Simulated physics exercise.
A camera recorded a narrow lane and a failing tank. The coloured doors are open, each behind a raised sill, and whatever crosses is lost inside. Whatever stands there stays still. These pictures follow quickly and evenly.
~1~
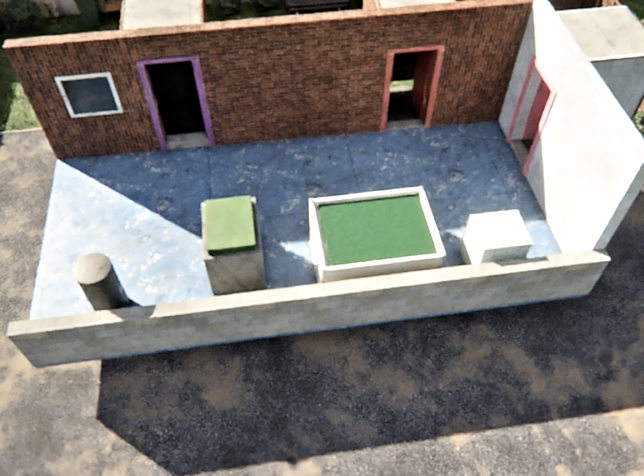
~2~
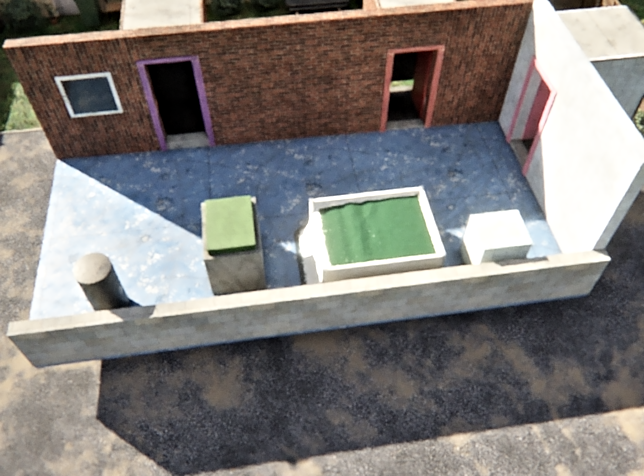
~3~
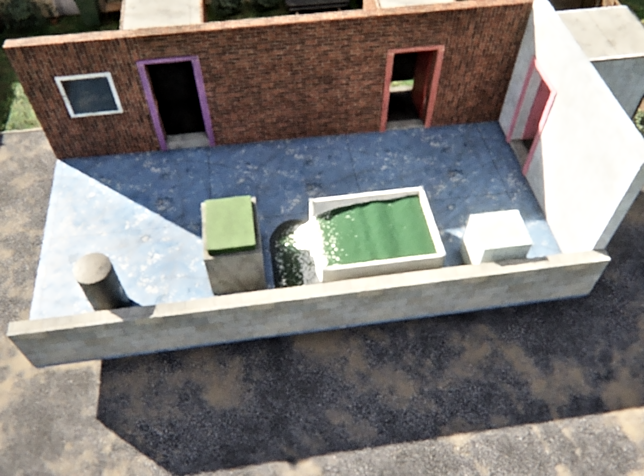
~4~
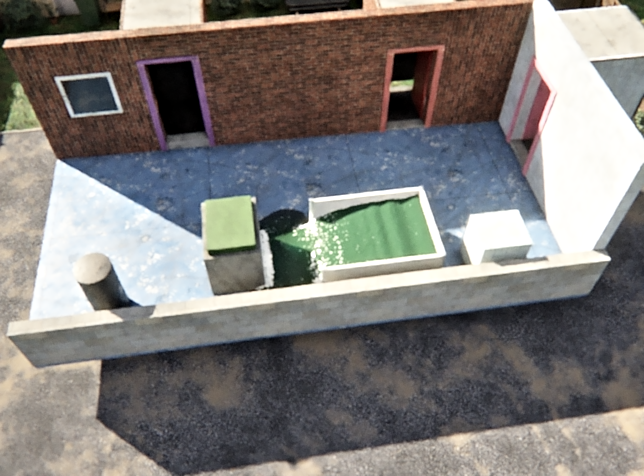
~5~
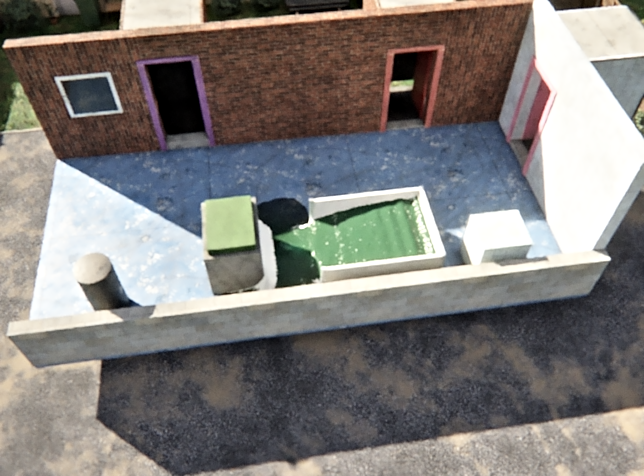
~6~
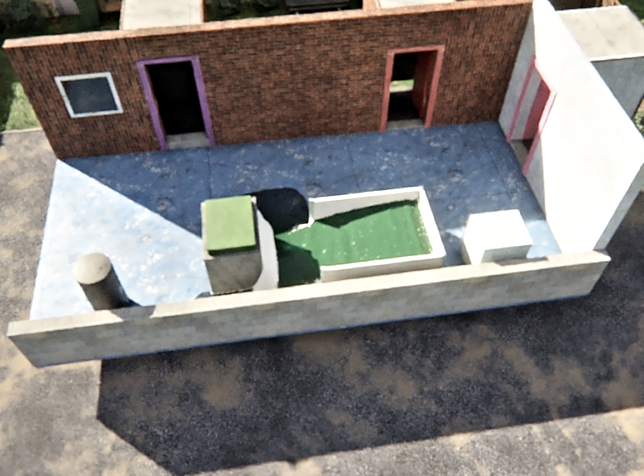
Green water pours from the left side of an open tank and spreads across the blue floor.
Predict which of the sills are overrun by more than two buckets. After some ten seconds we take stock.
One by one: Purple door: Up to two buckets. Pink door: Up to two buckets. Red door: Up to two buckets.
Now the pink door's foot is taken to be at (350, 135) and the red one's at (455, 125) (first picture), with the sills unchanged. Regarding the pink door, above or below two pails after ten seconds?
As for the pink one, it doesn't reach the mark.
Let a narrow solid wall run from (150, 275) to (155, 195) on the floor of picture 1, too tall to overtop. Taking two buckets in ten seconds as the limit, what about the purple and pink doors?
I'd say the purple door falls short and the pink door falls short.
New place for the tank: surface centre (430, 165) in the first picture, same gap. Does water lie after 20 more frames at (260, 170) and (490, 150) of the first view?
Result: Inundated; spared.
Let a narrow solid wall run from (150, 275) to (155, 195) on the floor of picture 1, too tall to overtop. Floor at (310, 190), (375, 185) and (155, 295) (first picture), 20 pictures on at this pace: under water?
Submerged, spared, then submerged.
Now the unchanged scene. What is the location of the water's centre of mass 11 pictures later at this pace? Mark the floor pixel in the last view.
At roughly (286, 247).
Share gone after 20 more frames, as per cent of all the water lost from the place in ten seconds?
Estimate: Some 30 %.
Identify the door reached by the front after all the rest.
It's the one in pink.
A moment on, water covers 25 % of the floor; the purple door not reached, the pink door not reached, the red door not reached.
Next, water covers 40 % of the floor; the purple door wet at the sill, nothing in, the pink door not reached, the red door not reached.
Then, water covers 65 % of the floor; the purple door wet at the sill, nothing in, the pink door not reached, the red door wet at the sill, nothing in.
Later, water covers 80 % of the floor; the purple door wet at the sill, nothing in, the pink door wet at the sill, nothing in, the red door wet at the sill, nothing in.
In the end, water covers 90 % of the floor; the purple door wet at the sill, nothing in, the pink door under two buckets in, the red door wet at the sill, nothing in.
